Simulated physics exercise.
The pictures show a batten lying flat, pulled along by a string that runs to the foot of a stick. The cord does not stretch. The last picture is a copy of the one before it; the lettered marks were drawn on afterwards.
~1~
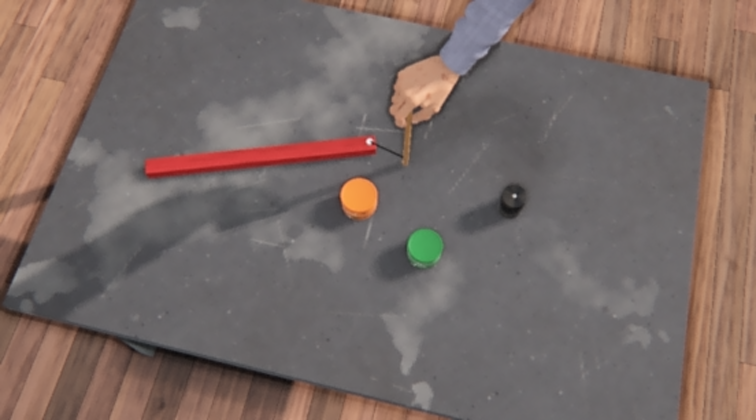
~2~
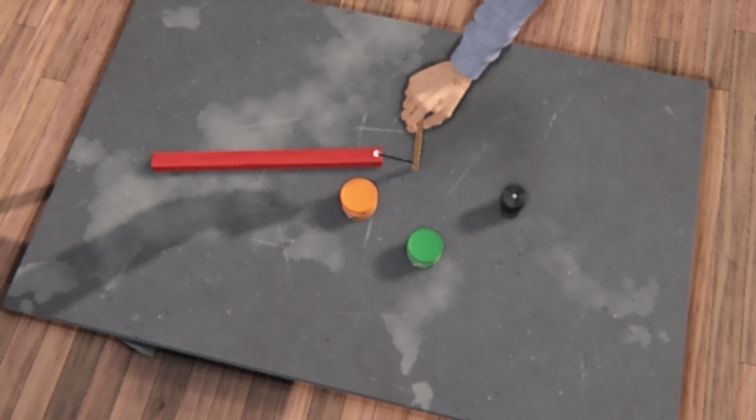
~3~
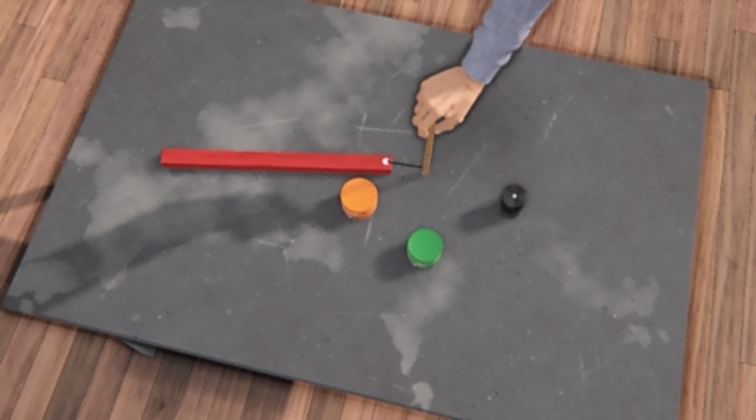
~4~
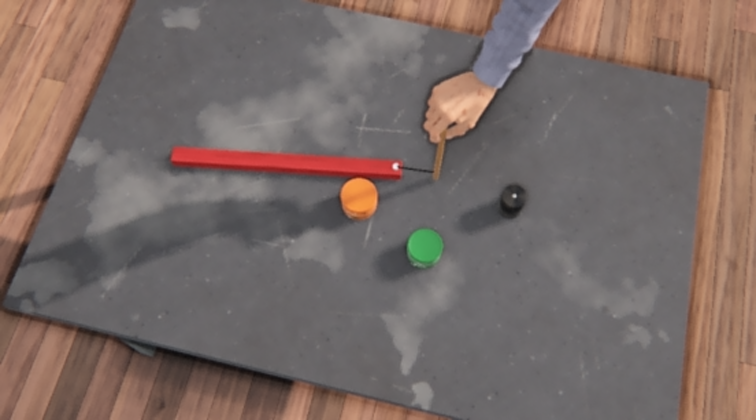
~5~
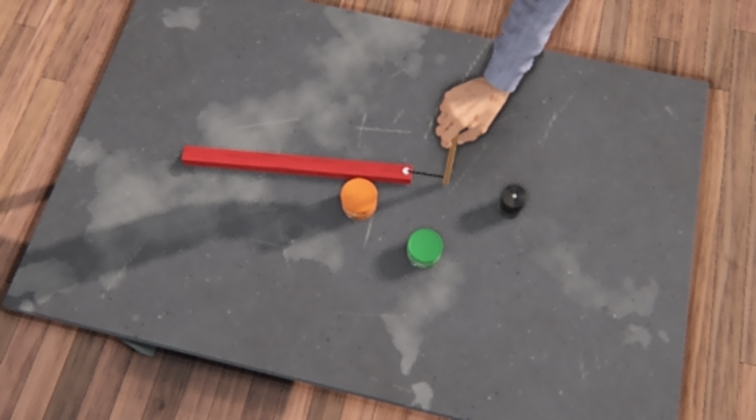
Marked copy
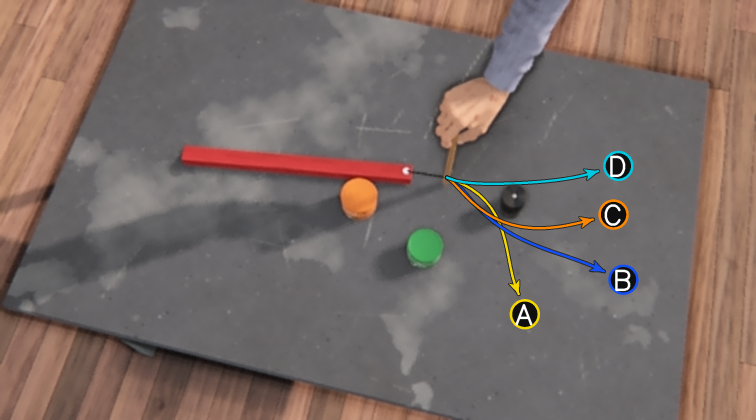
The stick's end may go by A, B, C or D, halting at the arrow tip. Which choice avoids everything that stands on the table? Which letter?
Only D misses them all.
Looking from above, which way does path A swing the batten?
On that path, clockwise.
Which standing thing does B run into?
It meets the orange tub.
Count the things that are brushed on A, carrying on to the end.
It touches two.
On the marked copy, A from (447, 177) via (500, 223) to (519, 294); B from (447, 177) via (515, 236) to (604, 272); C from (447, 177) via (512, 225) to (593, 219); D from (447, 177) via (528, 183) to (598, 171).
With D. Early on, foot of the stick (500, 185), middle of the batten (349, 169).
Further on, foot of the stick (557, 181), middle of the batten (405, 172).
At the end, foot of the stick (602, 170), middle of the batten (450, 172); nothing has been touched.
As for the rest, A meets the orange tub and green tub; B meets the orange tub; C meets the orange tub and black candle.
